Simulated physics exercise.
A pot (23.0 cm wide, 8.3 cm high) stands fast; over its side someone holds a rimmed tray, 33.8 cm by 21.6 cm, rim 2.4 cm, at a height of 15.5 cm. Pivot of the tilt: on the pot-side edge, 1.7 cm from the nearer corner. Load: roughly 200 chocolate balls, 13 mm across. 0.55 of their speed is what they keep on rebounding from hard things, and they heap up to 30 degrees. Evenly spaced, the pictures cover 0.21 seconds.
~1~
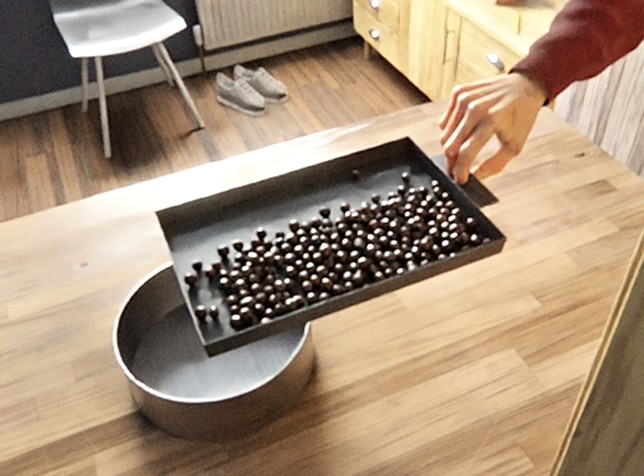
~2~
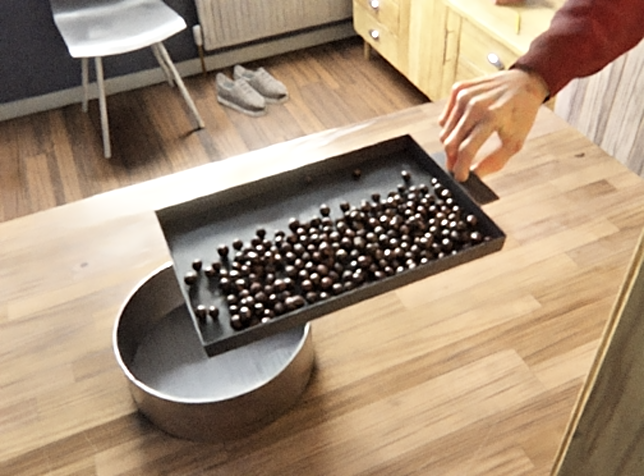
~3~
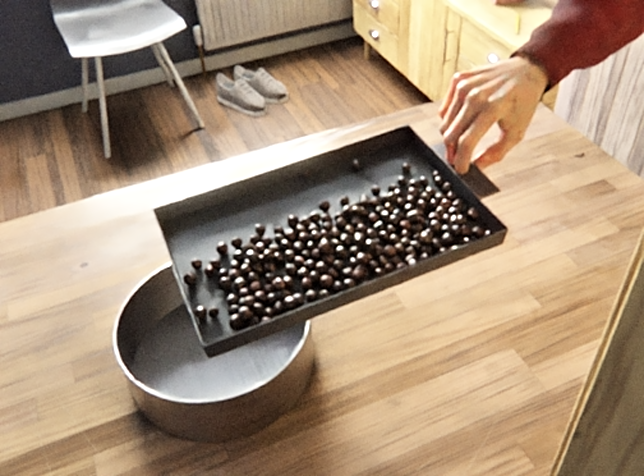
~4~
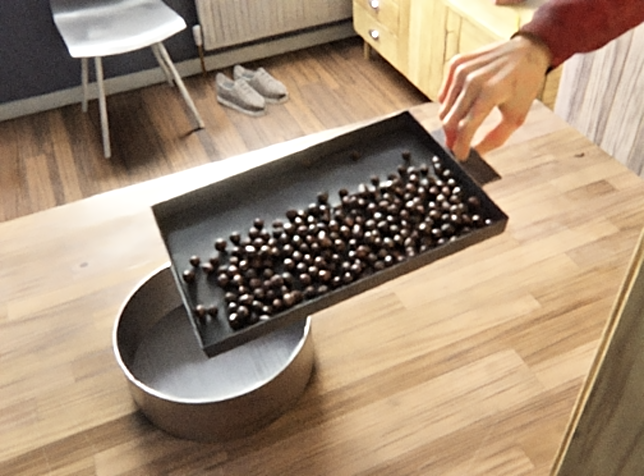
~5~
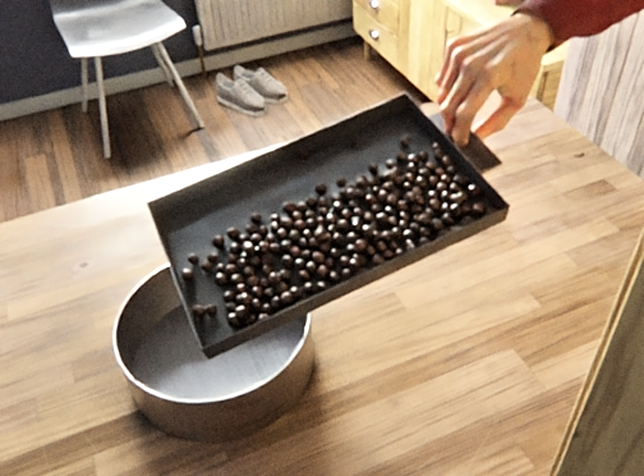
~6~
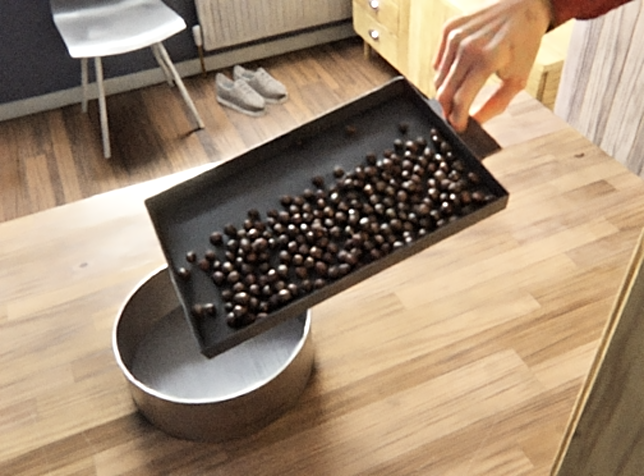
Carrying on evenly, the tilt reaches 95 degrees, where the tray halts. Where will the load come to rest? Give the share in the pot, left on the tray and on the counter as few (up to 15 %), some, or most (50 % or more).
Pot: Few; tray: Few; counter: Most.
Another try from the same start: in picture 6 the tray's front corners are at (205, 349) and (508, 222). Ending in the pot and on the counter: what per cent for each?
You'd end with pot at 0 and counter at 100.
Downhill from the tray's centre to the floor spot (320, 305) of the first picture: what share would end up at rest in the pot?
Around 0 percent of them.
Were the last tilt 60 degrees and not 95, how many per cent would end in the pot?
It would be near 0 per cent.
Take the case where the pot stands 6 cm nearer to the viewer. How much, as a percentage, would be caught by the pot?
Share in pot: Approx. 40 %.
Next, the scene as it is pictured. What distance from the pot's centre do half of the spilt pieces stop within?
About 24 centimetres.
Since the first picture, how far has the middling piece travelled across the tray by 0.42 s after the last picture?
About 6 cm.
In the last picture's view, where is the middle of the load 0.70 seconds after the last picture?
My estimate is roughly (196, 268).
Then, 0.42 s after the last picture, tilt 53 degrees; the tray holds 100 %, the pot 0 %.
Then, 0.70 s after the last picture, tilt 79 degrees; the tray holds 95 %, the pot 0 %.
Then, 1.08 s after the last picture, tilt 95 degrees; the tray holds 15 %, the pot 0 %.
In the end, pot 0 %, tray 0 %, counter 100 %.
